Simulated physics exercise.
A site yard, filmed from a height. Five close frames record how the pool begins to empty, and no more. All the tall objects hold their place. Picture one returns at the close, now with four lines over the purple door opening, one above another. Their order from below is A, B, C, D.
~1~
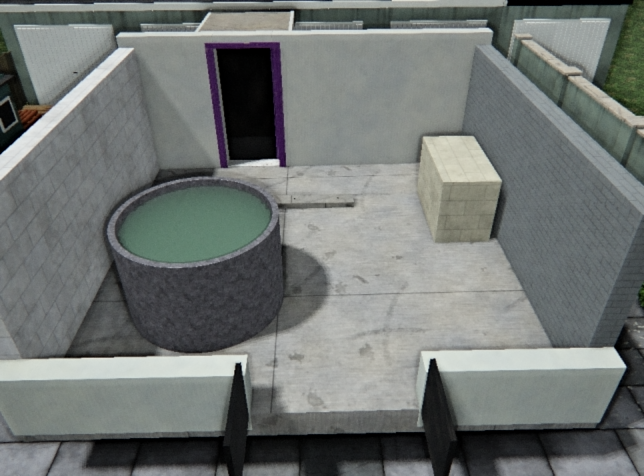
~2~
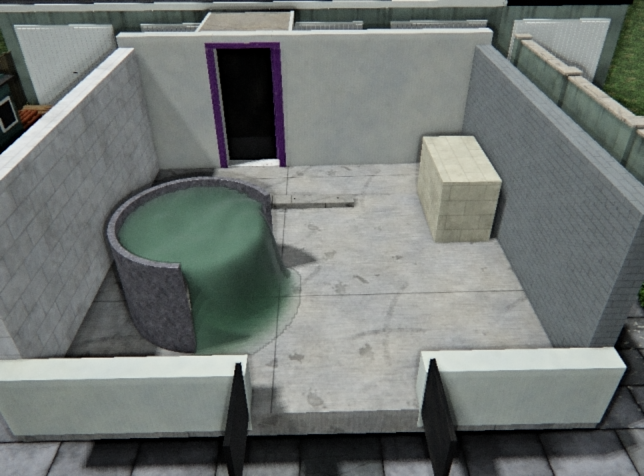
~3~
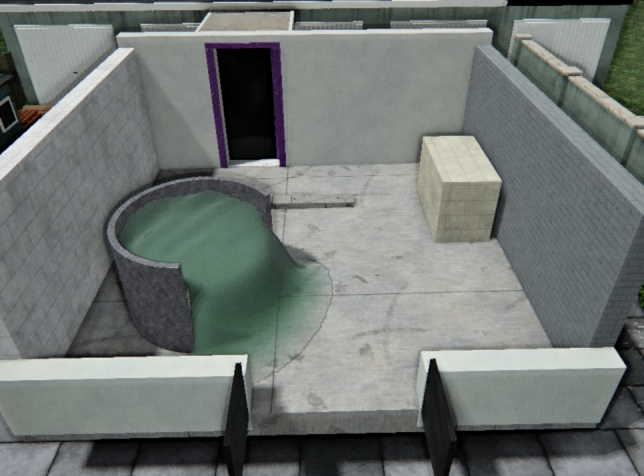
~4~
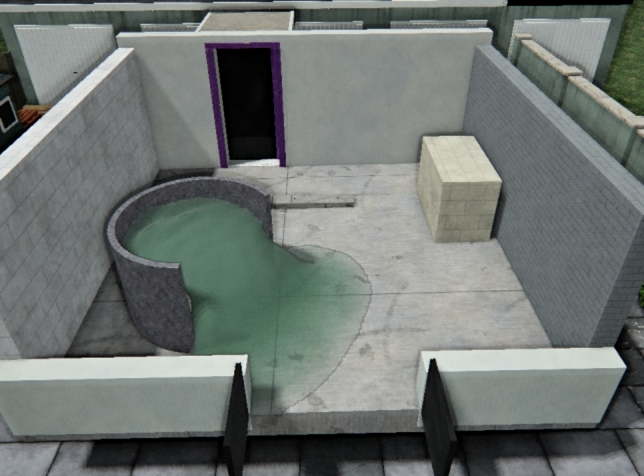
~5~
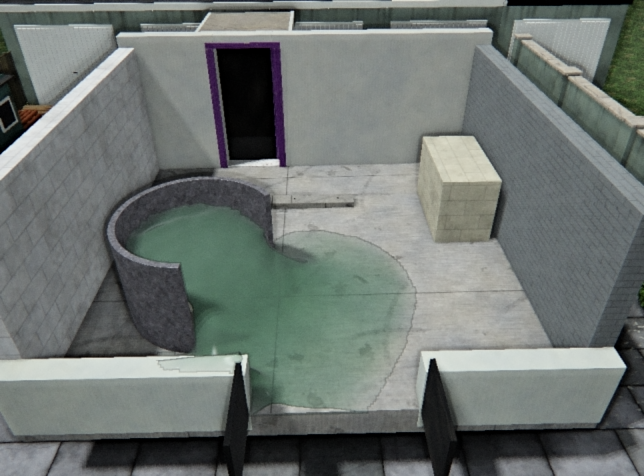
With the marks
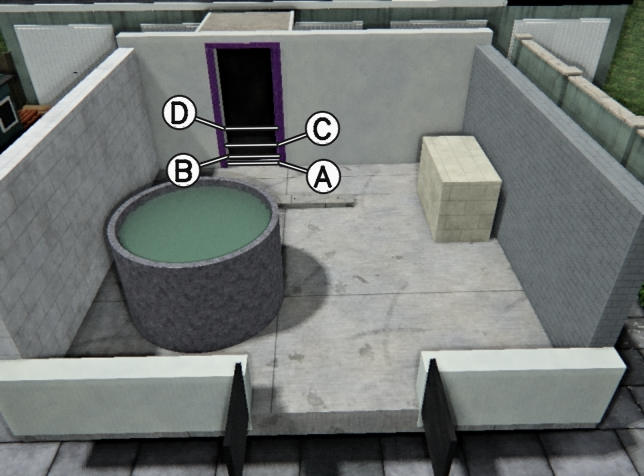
In a walled yard seen from above, a round stone pool of still green water stands left of a pale block, near a purple-framed doorway. The pool's front right side disappears, and water pours out, spreading across the concrete floor toward the block and the open front gate.
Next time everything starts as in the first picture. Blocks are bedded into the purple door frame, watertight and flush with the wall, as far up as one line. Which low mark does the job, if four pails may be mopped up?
Take A.
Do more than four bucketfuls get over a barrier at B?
No, not at all.
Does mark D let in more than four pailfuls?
No, that is safe.
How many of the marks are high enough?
All four.
In white, A at (253, 163); B at (253, 156); C at (252, 145); D at (250, 128); from the bottom up A, B, C, D.
For mark A, a splash gets over, under a bucket.
For mark B, nothing gets over.
For mark C, nothing gets over.
For mark D, nothing gets over.
